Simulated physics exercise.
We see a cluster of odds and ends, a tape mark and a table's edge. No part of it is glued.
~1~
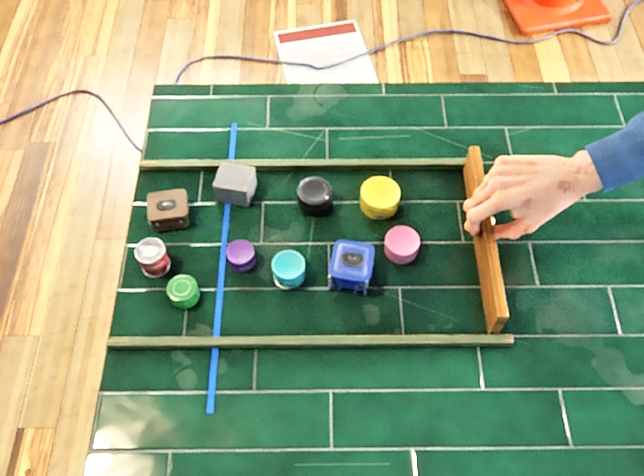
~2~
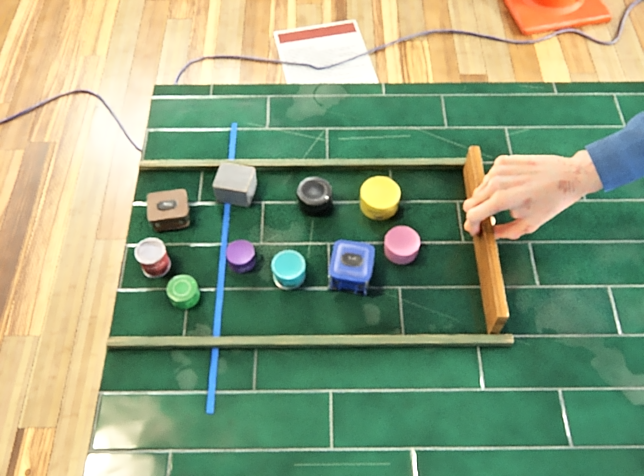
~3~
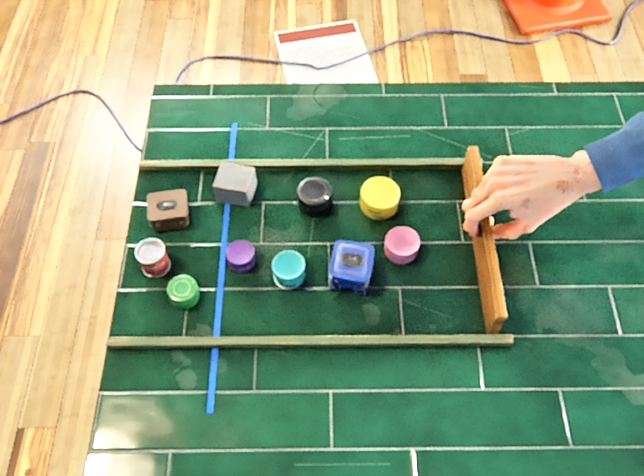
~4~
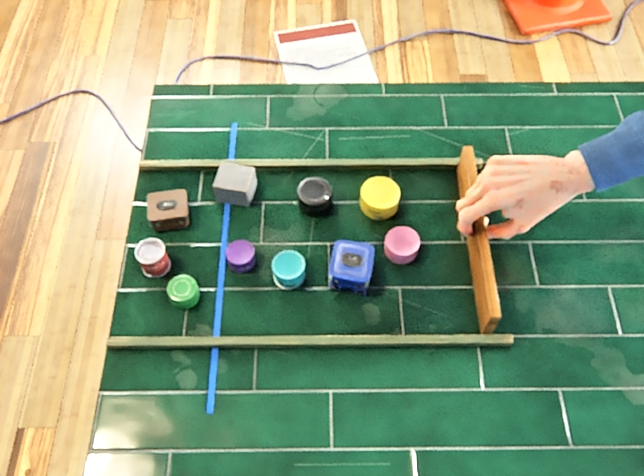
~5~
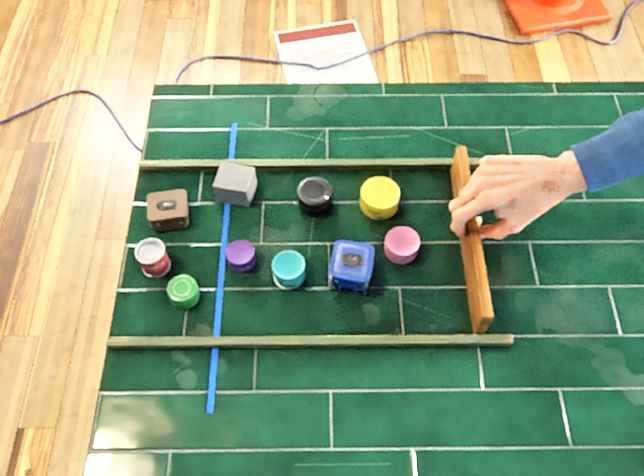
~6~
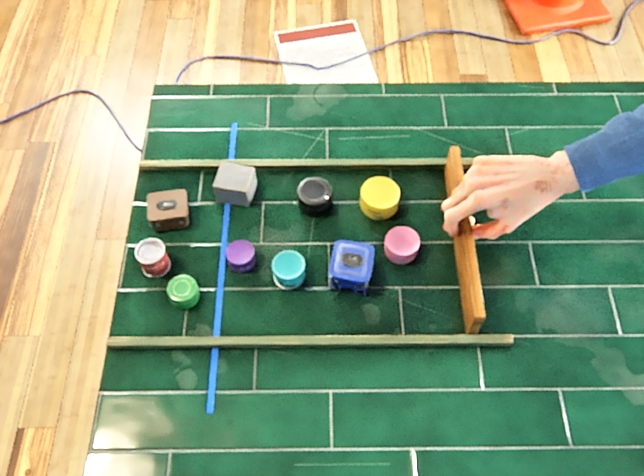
A hand held a wooden board upright on a green tiled surface, then slid it slightly left between two rails, while the scattered small pots, blocks and blue tape stayed still.
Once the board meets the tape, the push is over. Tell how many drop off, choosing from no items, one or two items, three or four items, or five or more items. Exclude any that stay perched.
I expect that no piece will leave the table.
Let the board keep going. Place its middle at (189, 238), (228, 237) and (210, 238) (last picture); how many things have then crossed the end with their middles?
It comes out as 2, then 0, then 1.
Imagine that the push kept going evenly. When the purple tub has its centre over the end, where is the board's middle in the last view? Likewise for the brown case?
The middle would be close to (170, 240) and then close to (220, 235).
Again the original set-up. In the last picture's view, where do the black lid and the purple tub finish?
You'll find the black lid at roughly (169, 214) and the purple tub at roughly (176, 247).
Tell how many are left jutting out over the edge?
Overhang count: 1.
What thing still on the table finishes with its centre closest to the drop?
Foremost: The brown case.
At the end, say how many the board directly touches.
Number: 3.
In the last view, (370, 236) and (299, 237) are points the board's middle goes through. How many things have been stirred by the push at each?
Moved so far: 4, later 7.
Soon after, none off yet; red tin at rest near (153, 258); brown case at rest near (169, 211); green lid at rest near (184, 292).
In the end, the number that fall off is zero.
